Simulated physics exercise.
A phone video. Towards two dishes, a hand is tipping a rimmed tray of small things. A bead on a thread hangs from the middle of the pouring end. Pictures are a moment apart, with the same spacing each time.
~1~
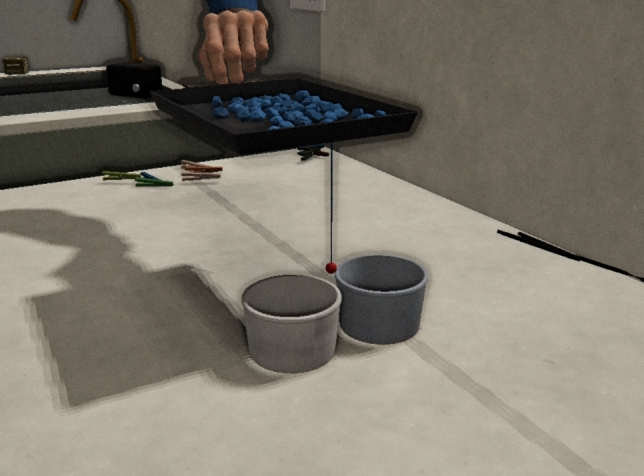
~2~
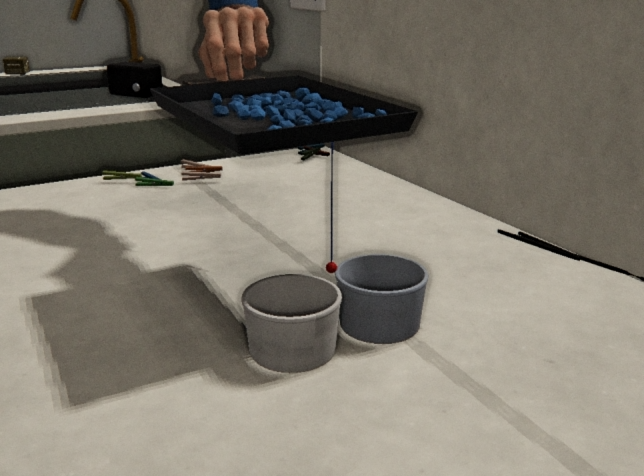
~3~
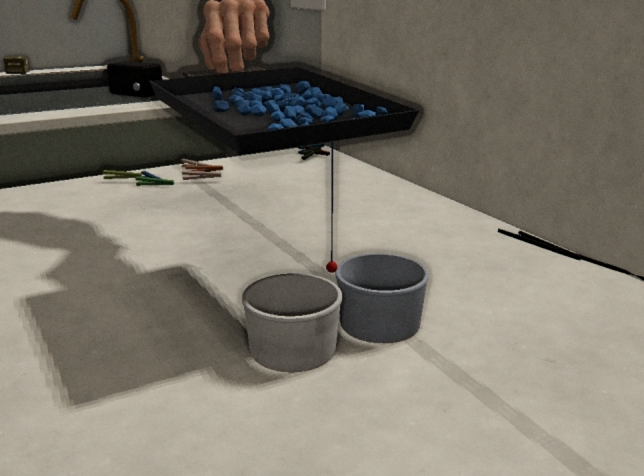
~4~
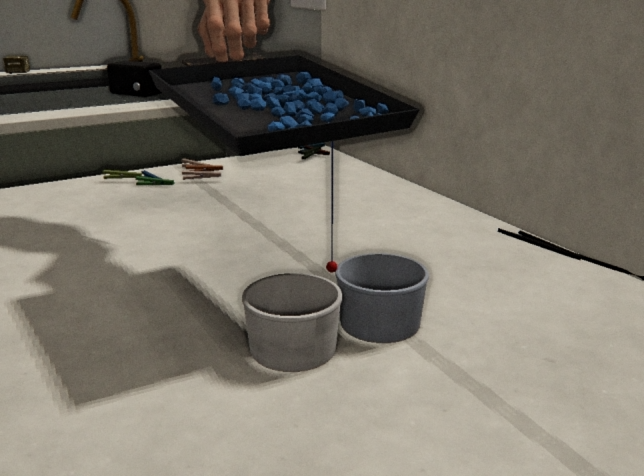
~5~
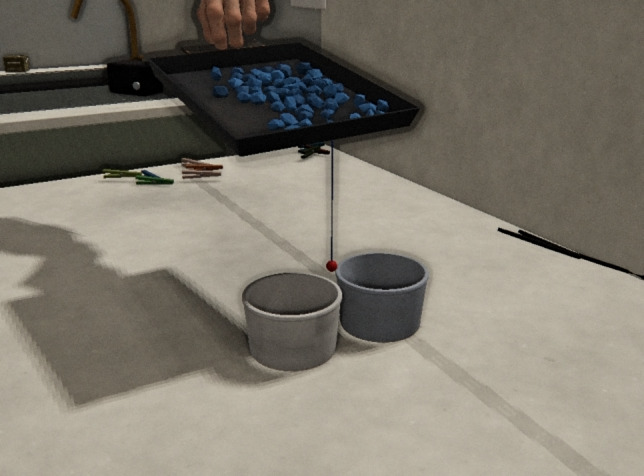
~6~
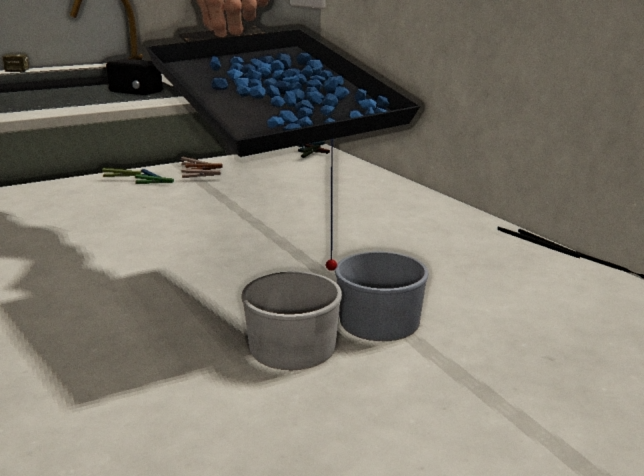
A hand slowly raises the back of a black tray of blue stones above two dishes.
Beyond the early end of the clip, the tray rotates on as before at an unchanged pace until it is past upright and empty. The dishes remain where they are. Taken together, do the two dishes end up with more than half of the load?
Minority caught.
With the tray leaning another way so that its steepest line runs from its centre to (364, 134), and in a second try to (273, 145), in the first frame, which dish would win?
1: The dish to the right. 2: The dish to the left.
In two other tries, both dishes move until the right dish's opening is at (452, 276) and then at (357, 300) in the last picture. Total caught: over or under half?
For the earlier try a smaller portion is kept, for the later one a larger portion.
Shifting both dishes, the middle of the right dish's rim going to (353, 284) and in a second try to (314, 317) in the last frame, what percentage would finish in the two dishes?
Trial 1 near 50 percent, trial 2 near 60 percent.
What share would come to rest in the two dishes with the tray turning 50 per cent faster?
I'd expect close to 30 per cent.
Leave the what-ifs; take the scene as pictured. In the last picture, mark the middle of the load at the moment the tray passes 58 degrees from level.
The middle of the load sits near (299, 118).
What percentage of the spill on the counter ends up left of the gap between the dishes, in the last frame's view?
Around 50 per cent, I reckon.
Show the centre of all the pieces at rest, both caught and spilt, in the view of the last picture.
It settles centred around (333, 392).
Soon, tray tipped steeply; nearly all on the tray; a stray few in the air.
A while on, tray tipped right over; about half on the tray; a small part in the left dish; a small part outside both; about a quarter in the air.
Towards the end, tray tipped past a quarter turn; about a quarter in the left dish; about two thirds outside both.
Finally, tray tipped past a quarter turn; about a quarter in the left dish; none in the right dish; about two thirds outside both.
